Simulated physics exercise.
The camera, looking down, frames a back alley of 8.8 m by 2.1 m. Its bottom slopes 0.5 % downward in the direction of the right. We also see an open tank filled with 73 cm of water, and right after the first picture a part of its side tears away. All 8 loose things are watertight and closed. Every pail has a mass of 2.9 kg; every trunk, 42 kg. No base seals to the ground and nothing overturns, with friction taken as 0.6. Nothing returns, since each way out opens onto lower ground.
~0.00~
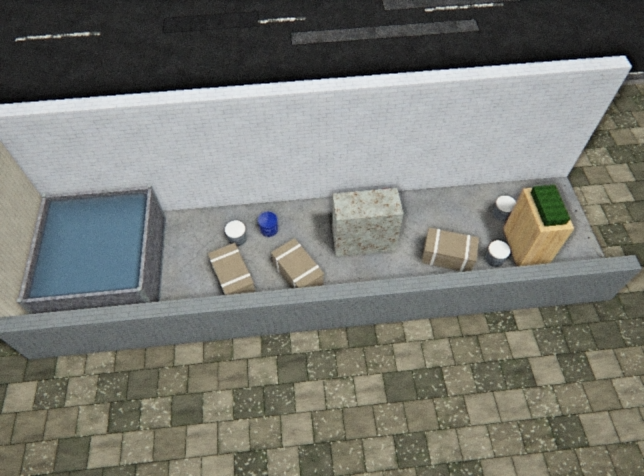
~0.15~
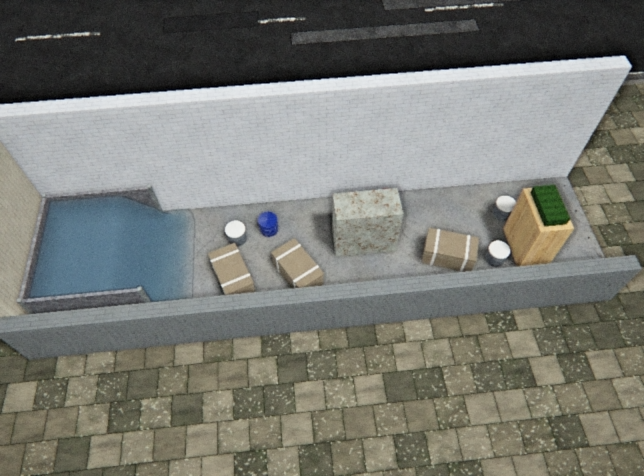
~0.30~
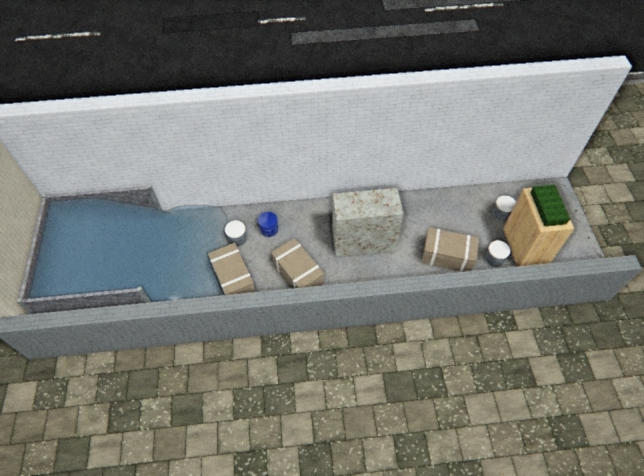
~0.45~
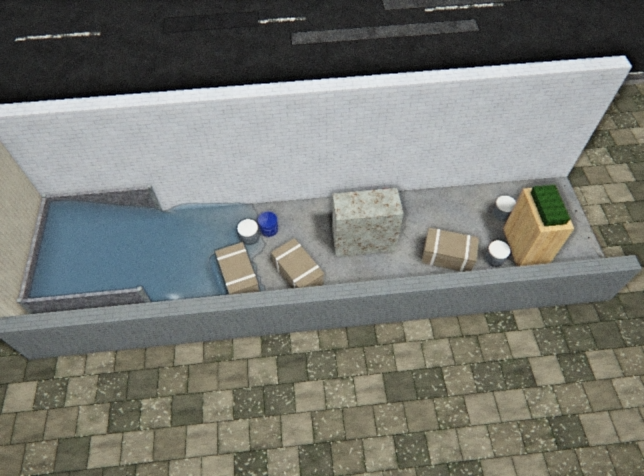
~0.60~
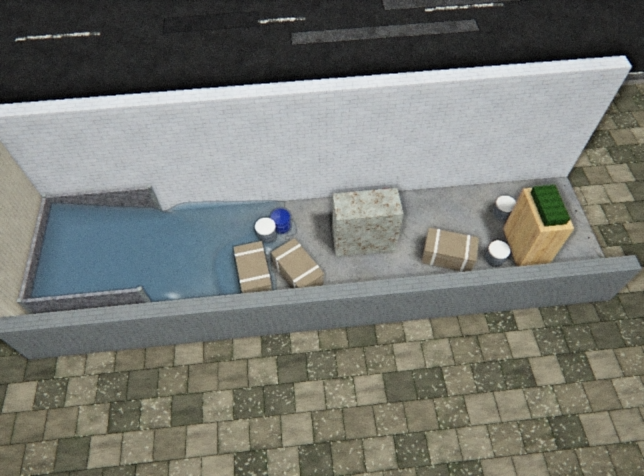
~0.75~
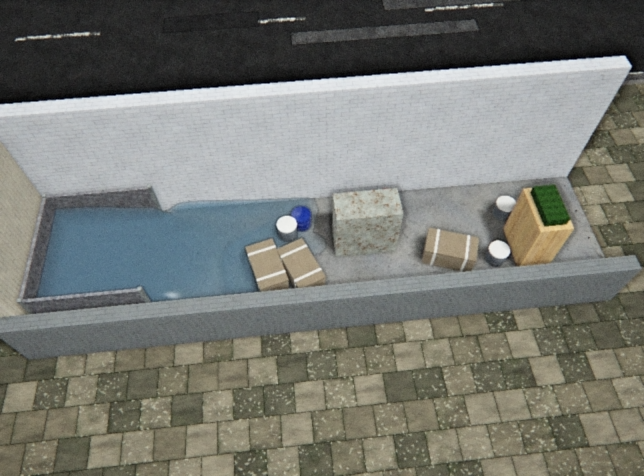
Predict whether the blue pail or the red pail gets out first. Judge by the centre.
It is the red one that gets out first.
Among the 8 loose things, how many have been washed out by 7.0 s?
My tally comes to 4.
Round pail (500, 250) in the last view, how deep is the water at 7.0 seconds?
Roughly 7 cm.
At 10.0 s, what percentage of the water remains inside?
Somewhere near 54 percent, give or take.
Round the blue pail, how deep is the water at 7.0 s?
The depth there is around 11 cm.
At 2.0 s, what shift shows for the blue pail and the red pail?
I'd guess about 350 cm and 200 cm by that point.
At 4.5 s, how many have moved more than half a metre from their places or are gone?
7.
After 2.0 s the blue pail is near (484, 233), 3.5 m from its start, aground; the red pail is near (509, 210), 2.0 m from its start, afloat; 0 of 8 are out; 4 afloat.
After 4.5 s the blue pail is near (493, 220), 3.7 m from its start, afloat; the red pail has gone out (at 2.7 s); 3 of 8 are out; 3 afloat.
After 7.0 s the blue pail is near (441, 193), 3.0 m from its start, afloat; the red pail has gone out (at 2.7 s); 4 of 8 are out; 2 afloat.
After 10.0 s the blue pail is near (556, 176), 5.1 m from its start, afloat; the red pail has gone out (at 2.7 s); 4 of 8 are out; 2 afloat.
